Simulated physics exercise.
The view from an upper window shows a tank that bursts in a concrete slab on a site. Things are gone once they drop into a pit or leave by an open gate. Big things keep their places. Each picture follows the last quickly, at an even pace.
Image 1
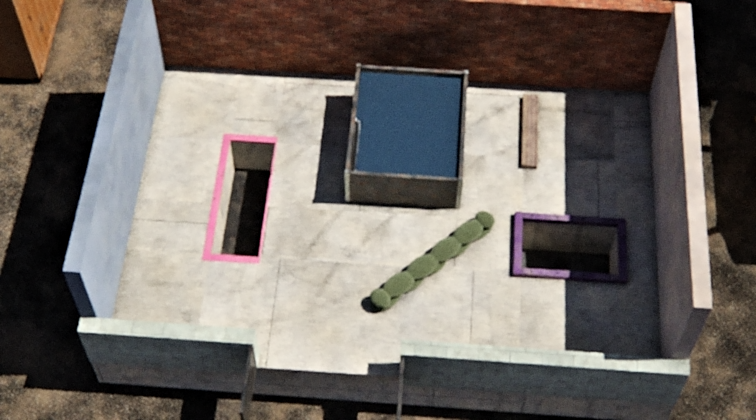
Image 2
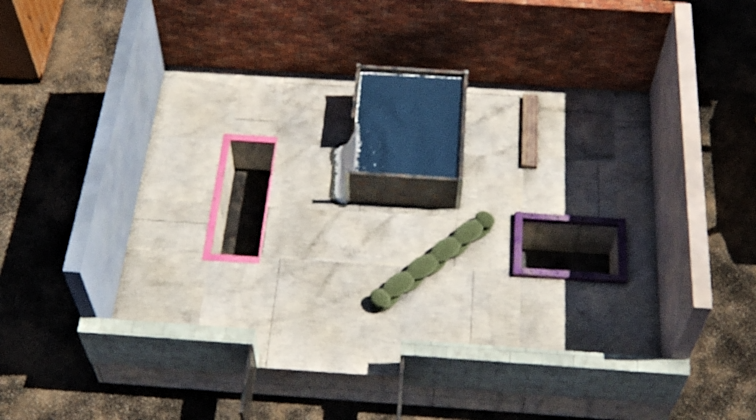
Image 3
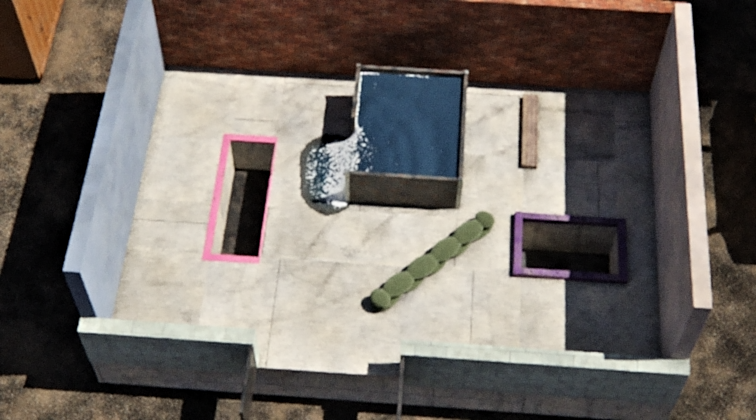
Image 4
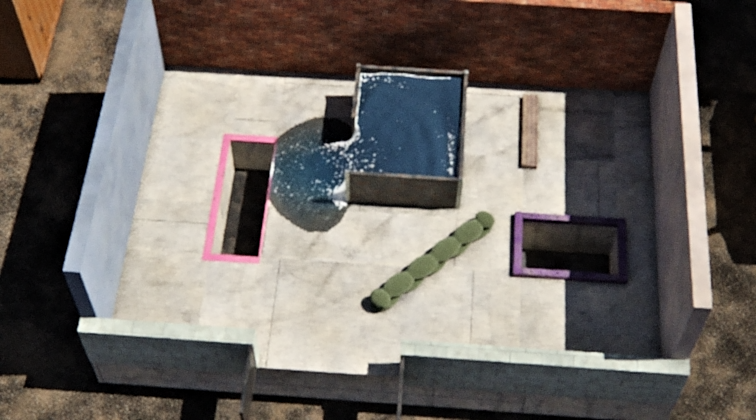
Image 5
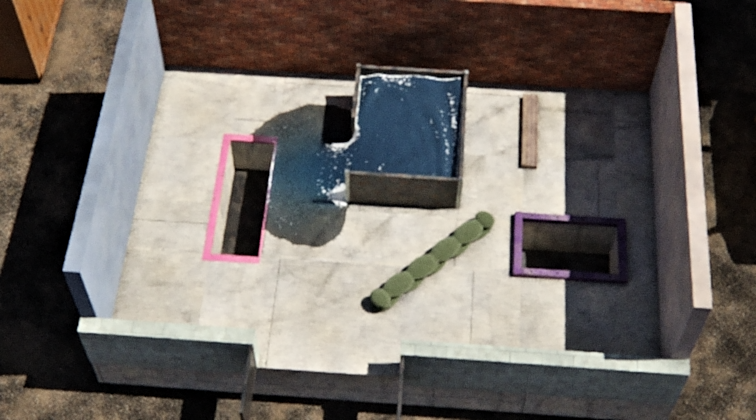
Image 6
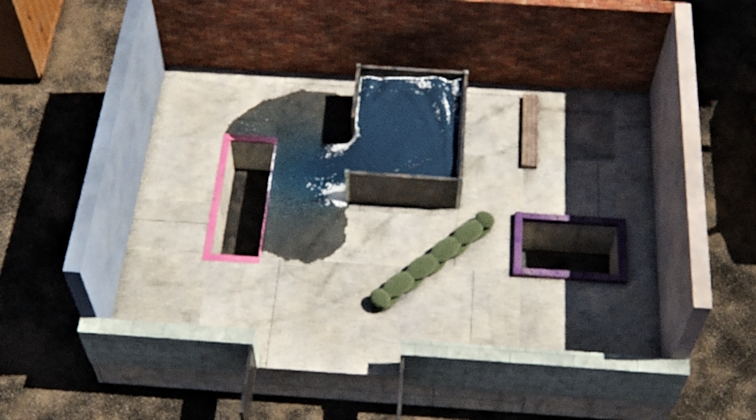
Water pours from a gap in the tank's left side and spreads around the pink-edged pit.
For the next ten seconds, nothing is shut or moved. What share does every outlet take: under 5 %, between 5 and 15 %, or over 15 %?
In the end the gate ends up with a tiny portion - beneath five per cent, the pink pit ends up with a large portion - topping fifteen per cent, the purple pit ends up with a tiny portion - beneath five per cent.
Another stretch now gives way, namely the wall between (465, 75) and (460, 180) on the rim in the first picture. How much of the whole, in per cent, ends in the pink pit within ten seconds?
Pink: 4 %.
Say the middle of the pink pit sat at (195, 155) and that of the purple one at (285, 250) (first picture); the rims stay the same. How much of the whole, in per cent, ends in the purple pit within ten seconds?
Purple: 8 %.
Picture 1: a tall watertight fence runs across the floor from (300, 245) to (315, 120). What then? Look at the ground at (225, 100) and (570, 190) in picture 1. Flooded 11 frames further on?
Log, in order: Waterlogged / unreached.
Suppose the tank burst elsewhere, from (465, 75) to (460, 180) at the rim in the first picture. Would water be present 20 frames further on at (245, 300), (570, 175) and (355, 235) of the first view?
Result, in sequence: Untouched by the flood; inundated; untouched by the flood.
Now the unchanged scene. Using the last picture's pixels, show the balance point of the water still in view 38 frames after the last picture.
My reading is close to (320, 169).
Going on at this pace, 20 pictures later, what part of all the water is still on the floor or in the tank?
My figure: Some 54 per cent.
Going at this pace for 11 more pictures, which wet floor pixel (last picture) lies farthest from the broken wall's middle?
I reckon the front has reached (156, 345) by then.
A moment on, water covers 15 % of the floor; the gate 0 %, the pink pit 18 %, the purple pit 0 %.
Next, water covers 20 % of the floor; the gate 0 %, the pink pit 32 %, the purple pit 0 %.
Then, water covers 20 % of the floor; the gate 0 %, the pink pit 47 %, the purple pit 0 %.
Later, water covers 35 % of the floor; the gate 0 %, the pink pit 62 %, the purple pit 0 %.
In the end, water covers 40 % of the floor; the gate 1 %, the pink pit 73 %, the purple pit 0 %.
